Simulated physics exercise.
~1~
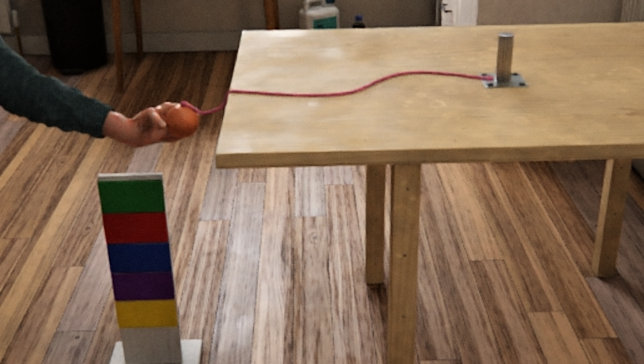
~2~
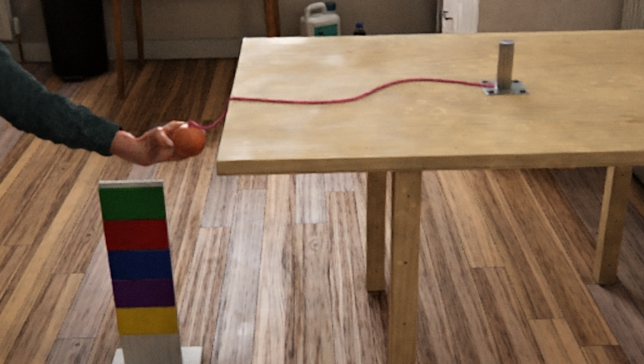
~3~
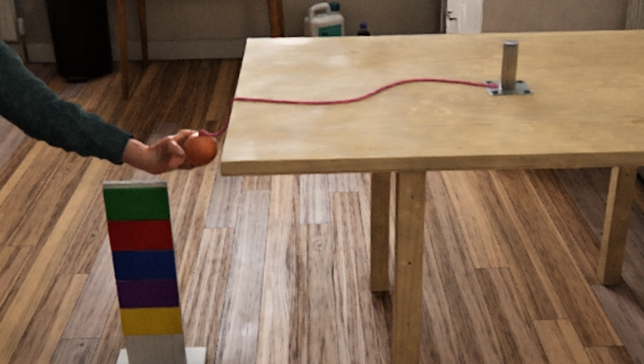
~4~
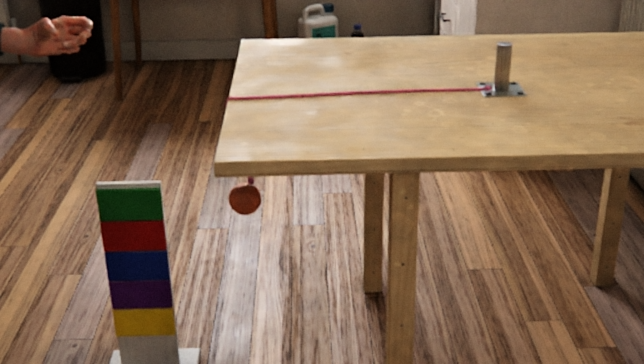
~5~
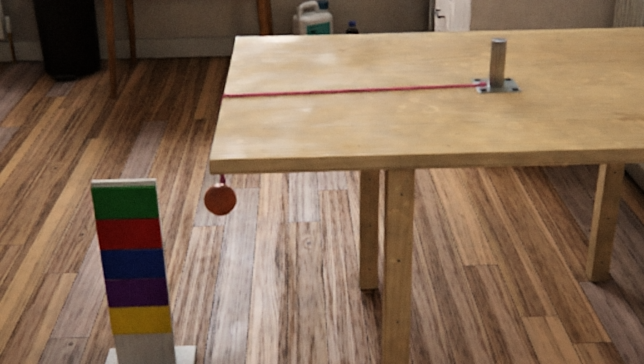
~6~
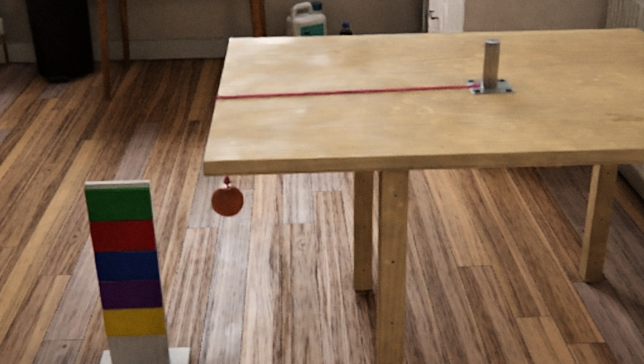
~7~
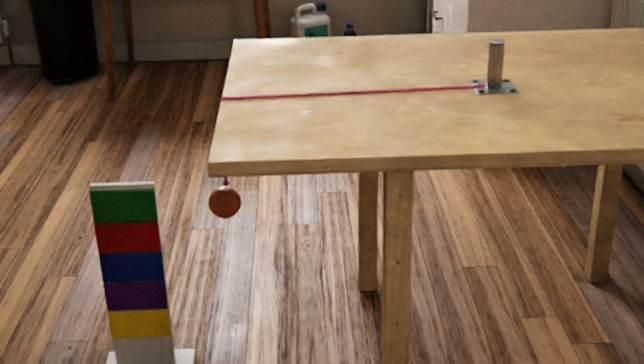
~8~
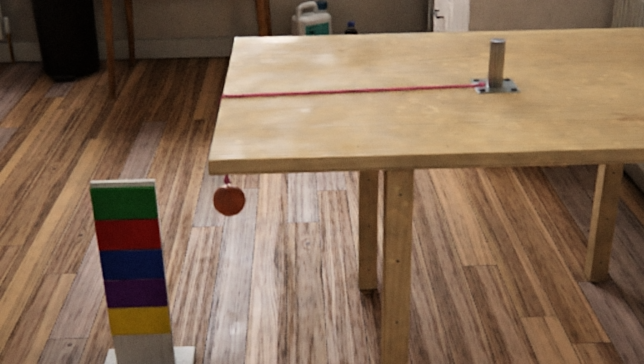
To begin with, a hand holds an orange ball-like fruit just off the left edge of a wooden table, tied to a slack red cord that curves across the top to a bolted metal post. Beside it stands an upright board with green, red, blue, purple and yellow bands. The hand moves slightly right and down, closer to the edge. It then lets go and draws back to the left as the fruit drops and the cord pulls straight. The fruit sways slightly left and right beneath the edge, finally hanging level with the green band.
